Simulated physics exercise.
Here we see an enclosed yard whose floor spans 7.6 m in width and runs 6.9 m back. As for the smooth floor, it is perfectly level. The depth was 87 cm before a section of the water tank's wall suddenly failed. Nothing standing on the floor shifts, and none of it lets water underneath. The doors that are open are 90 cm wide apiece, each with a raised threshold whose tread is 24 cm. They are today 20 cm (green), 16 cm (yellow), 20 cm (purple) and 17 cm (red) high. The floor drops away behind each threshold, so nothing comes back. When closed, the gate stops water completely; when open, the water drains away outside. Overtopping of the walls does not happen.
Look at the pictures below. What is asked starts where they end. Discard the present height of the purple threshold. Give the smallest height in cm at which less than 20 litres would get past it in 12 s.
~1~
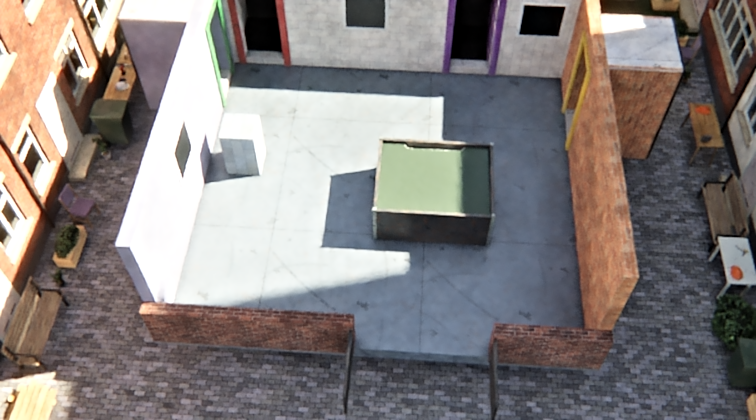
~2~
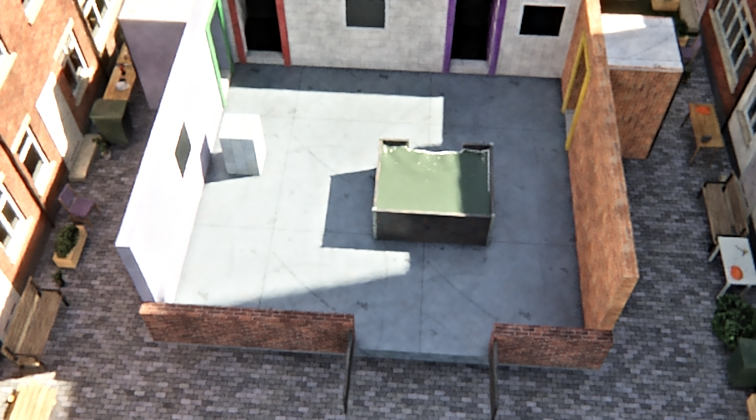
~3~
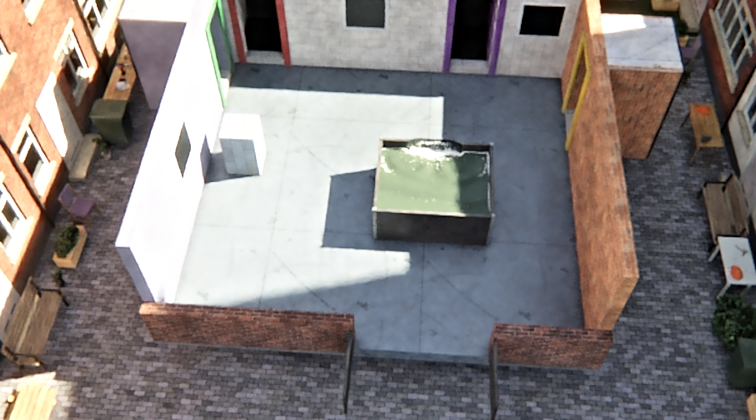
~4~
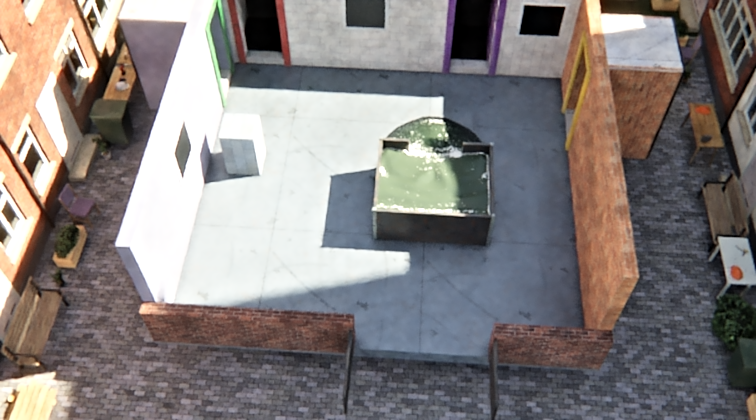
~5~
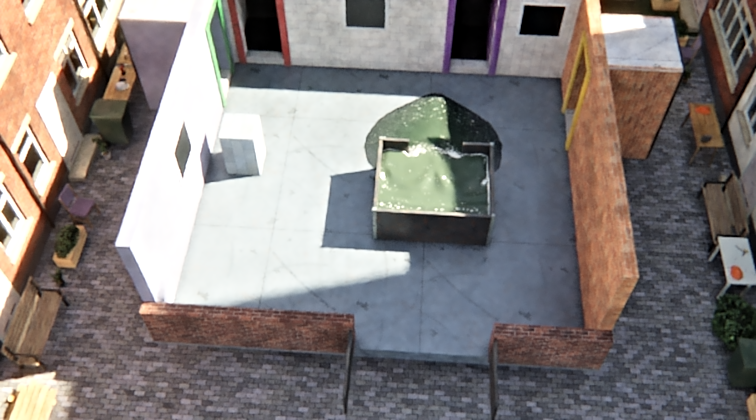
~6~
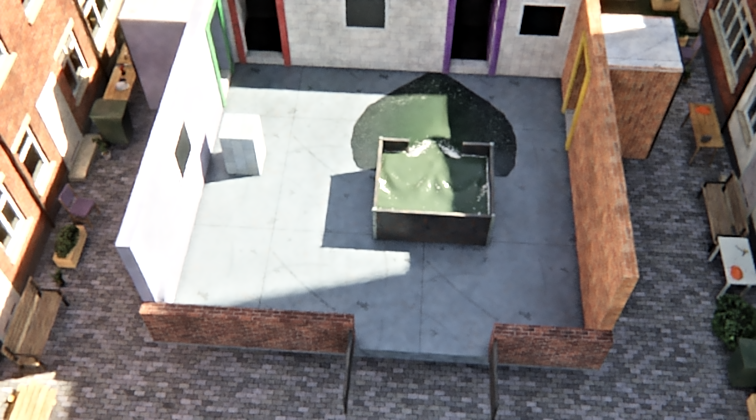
Close to 30 cm is just enough.
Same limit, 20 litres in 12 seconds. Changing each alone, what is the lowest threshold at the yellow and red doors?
Roughly 9.5 cm for the yellow door and roughly 12.0 cm for the red door.
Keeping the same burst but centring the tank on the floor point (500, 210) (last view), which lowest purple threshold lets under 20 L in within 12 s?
Then roughly 31 cm.
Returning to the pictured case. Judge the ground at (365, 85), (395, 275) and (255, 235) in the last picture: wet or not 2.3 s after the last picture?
In order: Soaked, untouched, untouched.
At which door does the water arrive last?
That would be the green door.
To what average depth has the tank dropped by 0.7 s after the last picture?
53 cm, roughly.
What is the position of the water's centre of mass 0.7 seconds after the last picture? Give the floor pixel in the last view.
It lies near (433, 164) in the last picture.
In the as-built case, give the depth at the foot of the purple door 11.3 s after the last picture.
It comes to about 7.0 centimetres deep.
Then, 0.7 s after the last picture water covers 25 % of the floor, deepest (40 cm) near (431, 163); 36 cm at the purple door, 29 litres in over its 20 cm threshold.
Then, 2.3 s after the last picture water covers 35 % of the floor, deepest (32 cm) near (552, 79); 23 cm at the purple door, 110 litres in over its 20 cm threshold.
Then, 11.3 s after the last picture water covers 100 % of the floor, deepest (9 cm) near (239, 146); 7 cm at the purple door, 116 litres in over its 20 cm threshold.
At the purple door as built, the water peaked near 36 cm, 0.9 s after the last picture.
Run again over the same 12 s with other heights there, 49 litres in over 26 cm, 4 litres over 35 cm. The limit of 20 litres is kept from about 30 cm up.
